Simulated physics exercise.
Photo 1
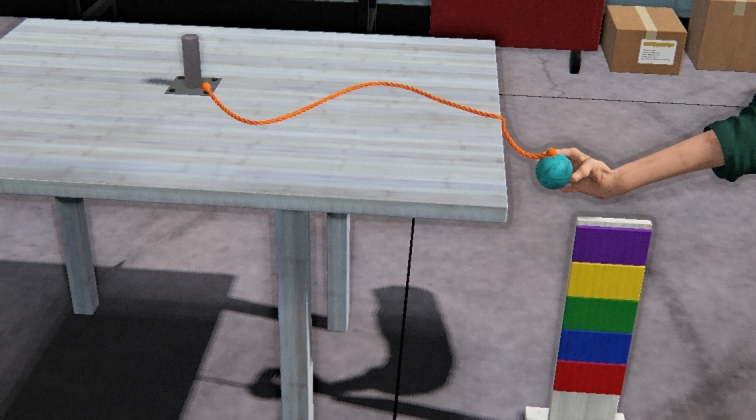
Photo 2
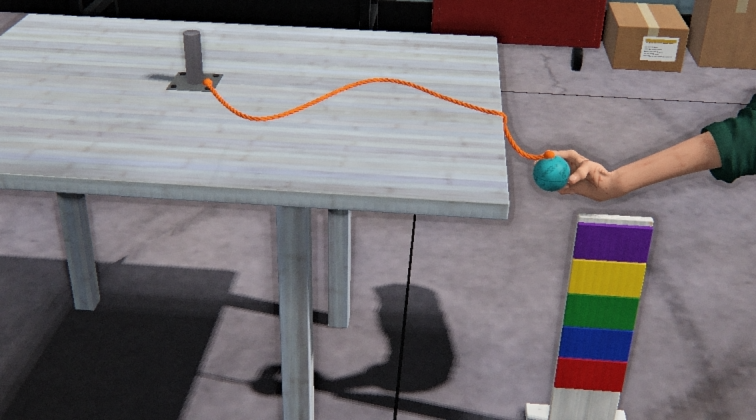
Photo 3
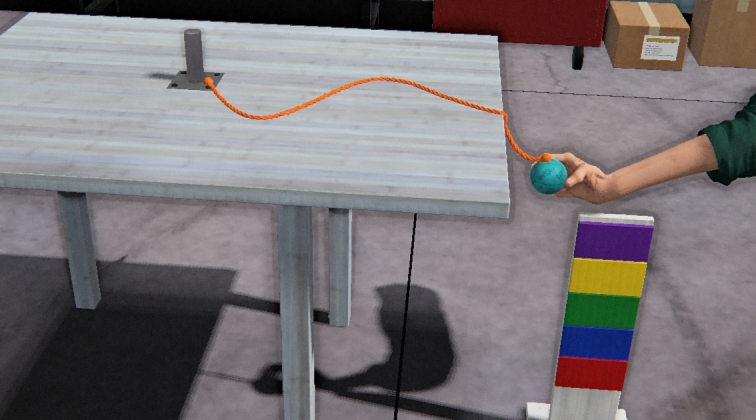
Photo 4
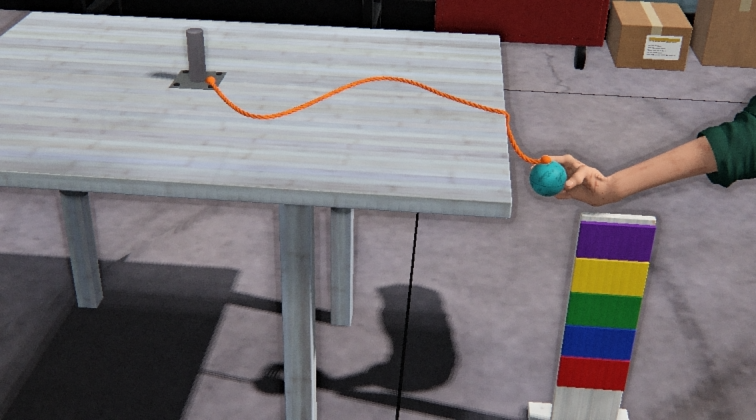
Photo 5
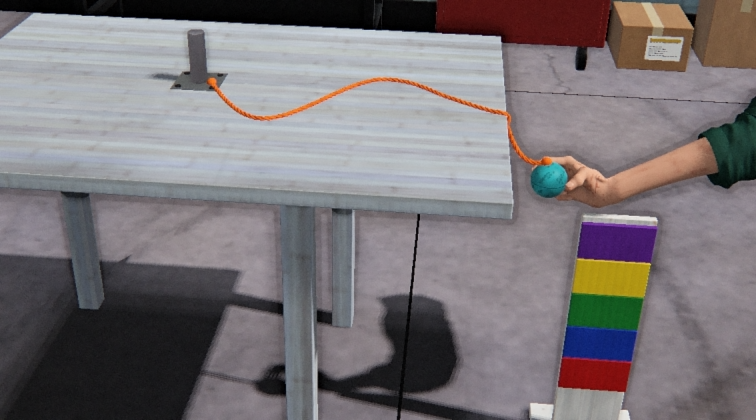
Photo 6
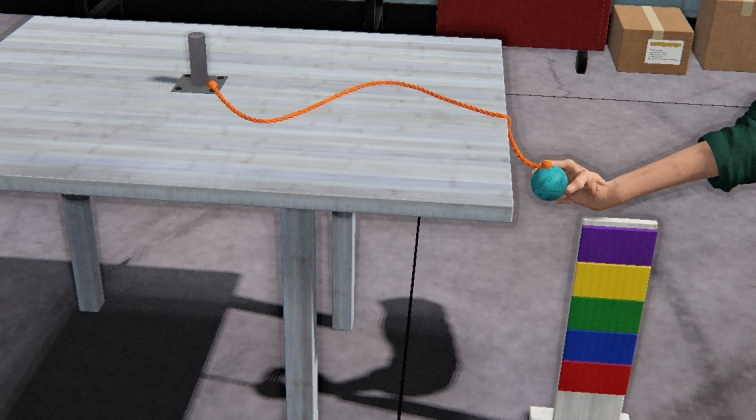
A hand held a turquoise ball just off the table's right edge, above a striped colour board, and barely moved while the orange cord lay in loose curves back to a short post.
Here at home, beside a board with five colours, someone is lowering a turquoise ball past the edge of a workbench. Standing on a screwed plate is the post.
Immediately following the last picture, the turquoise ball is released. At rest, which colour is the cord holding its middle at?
Green.
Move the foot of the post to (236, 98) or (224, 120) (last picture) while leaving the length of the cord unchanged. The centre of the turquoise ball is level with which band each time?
Result 1: Blue. Result 2: Blue.
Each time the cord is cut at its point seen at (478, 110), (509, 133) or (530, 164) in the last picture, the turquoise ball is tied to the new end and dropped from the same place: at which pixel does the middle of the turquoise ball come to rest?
Try 1: About (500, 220). Try 2: About (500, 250). Try 3: About (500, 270).
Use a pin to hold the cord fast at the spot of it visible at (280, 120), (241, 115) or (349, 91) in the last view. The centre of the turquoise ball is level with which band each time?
Each in turn comes out as yellow, yellow, purple.
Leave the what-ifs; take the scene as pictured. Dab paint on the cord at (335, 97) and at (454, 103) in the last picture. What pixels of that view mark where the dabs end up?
Final positions are (409, 107) and (504, 174), in that order.
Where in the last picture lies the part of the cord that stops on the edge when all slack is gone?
Around (415, 87).
Soon after, ball near (466, 296); level with green.
After that, ball near (507, 303); level with green.
In the end, ball near (494, 302); level with green. Its middle rests at the green band.
